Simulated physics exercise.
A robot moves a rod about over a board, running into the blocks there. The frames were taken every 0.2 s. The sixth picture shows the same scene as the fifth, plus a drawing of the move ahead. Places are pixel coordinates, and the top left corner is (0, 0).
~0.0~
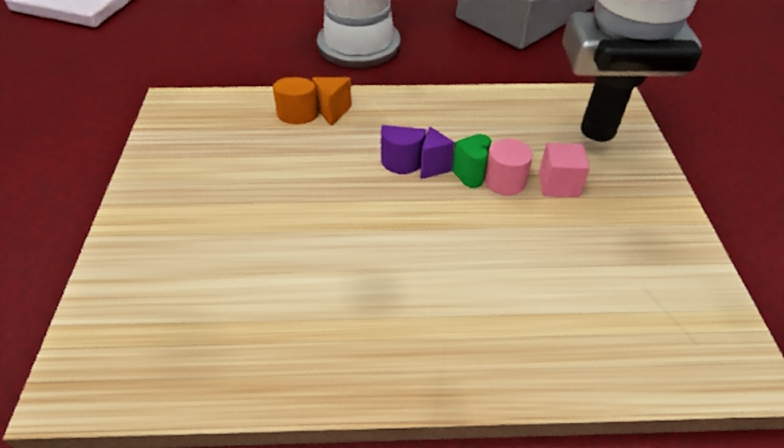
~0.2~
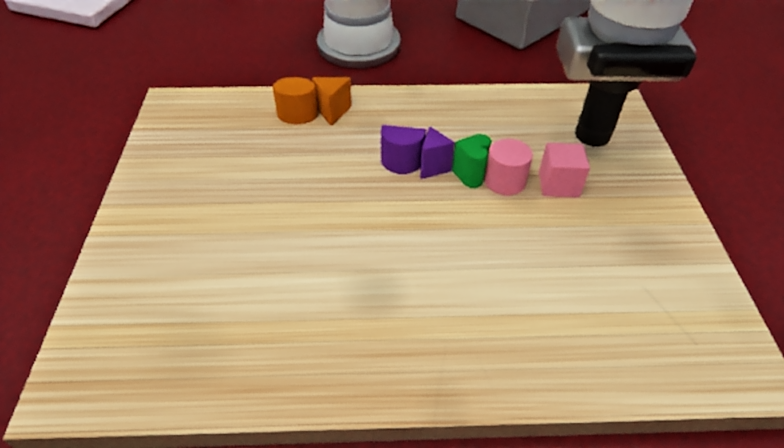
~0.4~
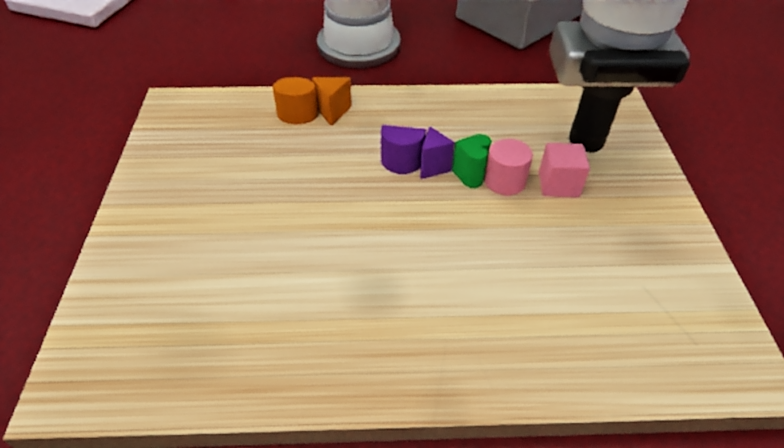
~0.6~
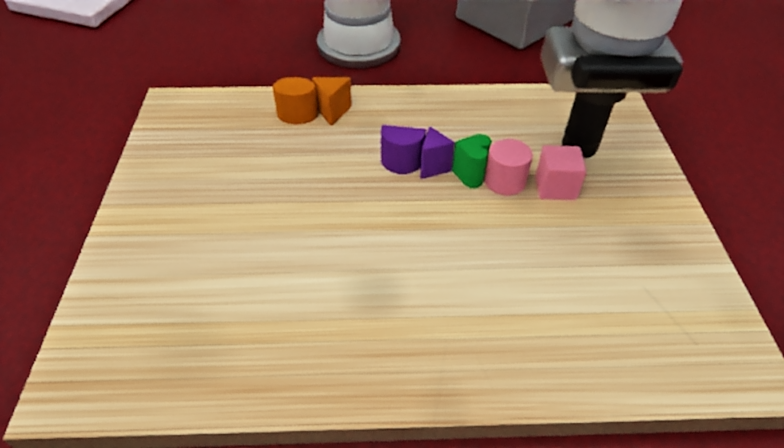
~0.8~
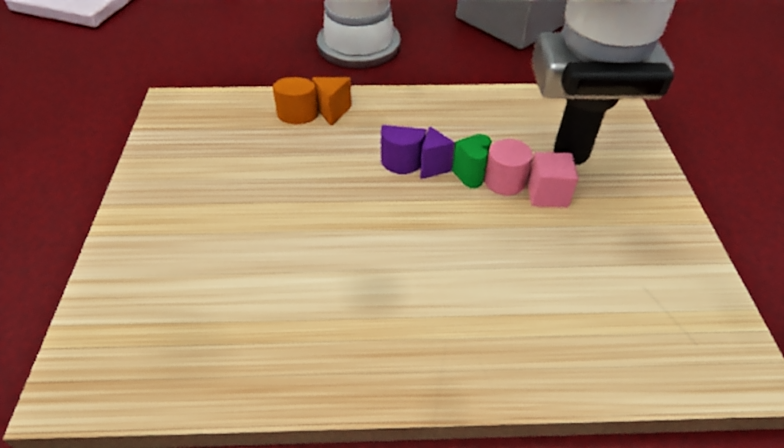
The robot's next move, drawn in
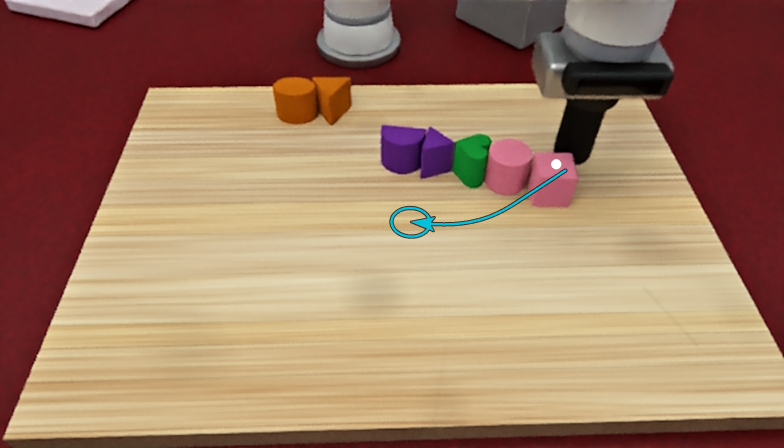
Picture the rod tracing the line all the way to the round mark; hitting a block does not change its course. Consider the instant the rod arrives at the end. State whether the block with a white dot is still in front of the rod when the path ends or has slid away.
I'd say the block with a white dot has slipped off and sits beside or behind the rod.
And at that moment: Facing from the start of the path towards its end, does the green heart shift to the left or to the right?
It slides rightward.
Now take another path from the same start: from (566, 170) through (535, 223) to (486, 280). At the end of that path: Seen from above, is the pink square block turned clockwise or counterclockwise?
Short answer: Clockwise.
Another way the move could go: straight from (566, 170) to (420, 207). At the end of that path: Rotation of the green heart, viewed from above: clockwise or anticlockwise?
Viewed from the top, it goes clockwise.
The line goes from (566, 170) by way of (525, 197) and (475, 221) to (411, 222); the dot is on the pink square block.
What follows on the original path. One third of the way, rod at (529, 180); purple triangular piece at (430, 136); green heart at (464, 141), turned 25° clockwise; pink circle at (492, 157); pink square block at (531, 195).
Two thirds of the way, rod at (478, 205); purple triangular piece at (429, 133), turned 10° anticlockwise; green heart at (462, 138), turned 50° clockwise; pink circle at (460, 164); pink square block at (521, 213), turned 30° anticlockwise.
At the end, rod at (412, 206); purple triangular piece at (429, 133), turned 10° anticlockwise; green heart at (462, 138), turned 50° clockwise; pink circle at (458, 164); pink square block at (521, 213), turned 30° anticlockwise.
